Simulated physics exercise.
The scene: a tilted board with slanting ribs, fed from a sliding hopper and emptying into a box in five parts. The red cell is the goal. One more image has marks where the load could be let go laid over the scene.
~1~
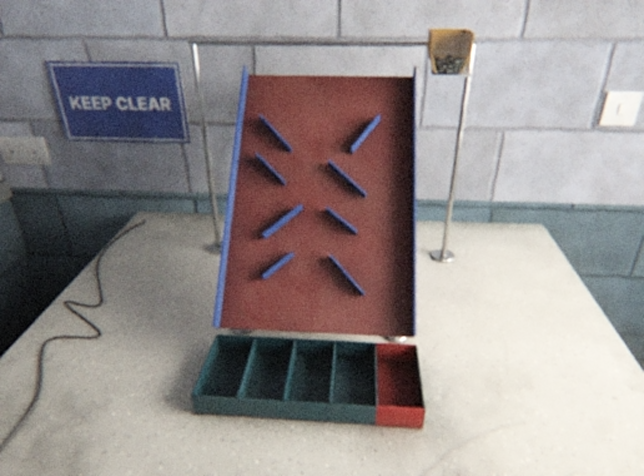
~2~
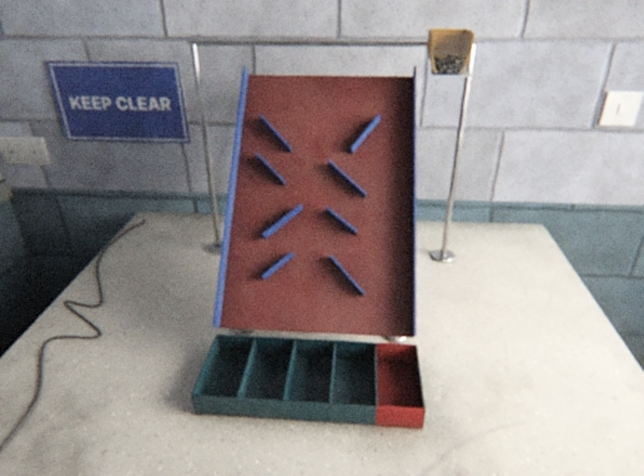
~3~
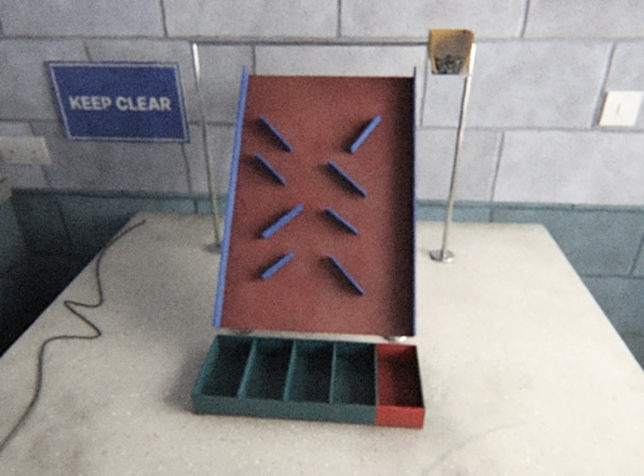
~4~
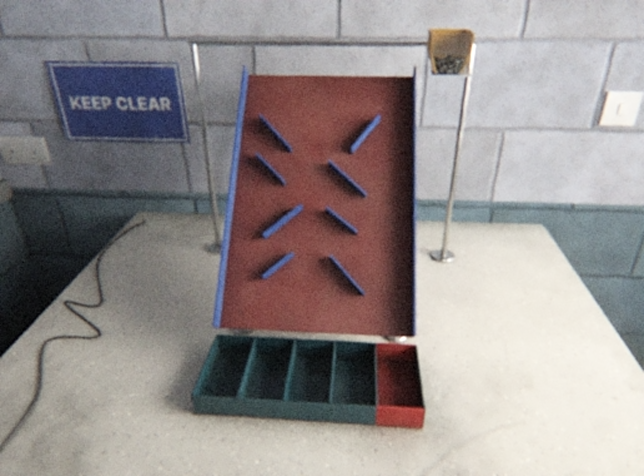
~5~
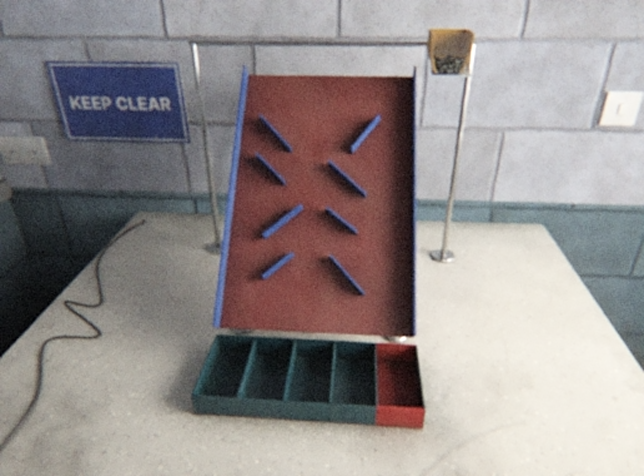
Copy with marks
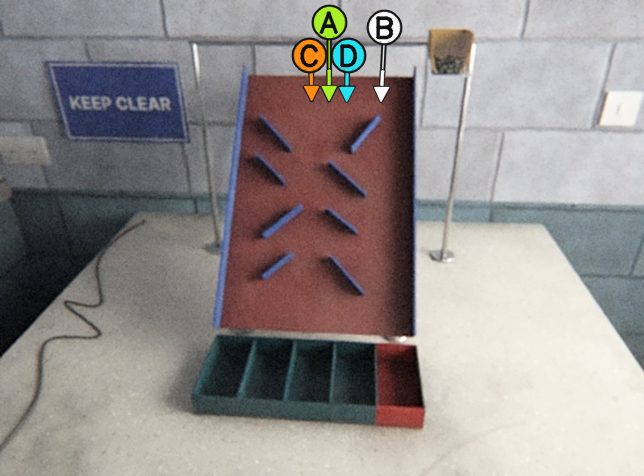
On a pale tabletop against a block wall, a tilted red board with blue slanting ribs stands above a five-part box with one red cell, while a small container of dark pieces stays at upper right; nothing visibly moves.
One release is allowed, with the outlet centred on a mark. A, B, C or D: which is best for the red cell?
Use mark B.
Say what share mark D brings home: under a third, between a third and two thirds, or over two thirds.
It is between a third and two thirds.
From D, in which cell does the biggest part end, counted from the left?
The fifth.
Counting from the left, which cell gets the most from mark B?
The fifth.
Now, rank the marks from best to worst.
The order is B, D, A, C.
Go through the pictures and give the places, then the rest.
The first picture shows hopper at (447, 65), black beans, door shut.
The second picture shows ribs (260, 114) to (290, 147), (351, 148) to (379, 115), (256, 153) to (284, 180).
The third picture shows ribs (329, 160) to (366, 193), (263, 235) to (301, 204), (326, 207) to (356, 231).
The fourth picture shows ribs (262, 276) to (293, 252), (330, 255) to (364, 293).
The fifth picture shows red cell at (400, 416), number 5 of 5 from the left.
On the marked copy, mark A meets the board at (329, 95); mark B meets the board at (381, 96); mark C meets the board at (311, 95); mark D meets the board at (346, 96).
With A, about a third in the red cell, about two thirds in other cells.
With B, most in the red cell, a small part in other cells, a small part outside the box.
With C, a small part in the red cell, most in other cells, a small part outside the box.
With D, about two thirds in the red cell, about a third in other cells.
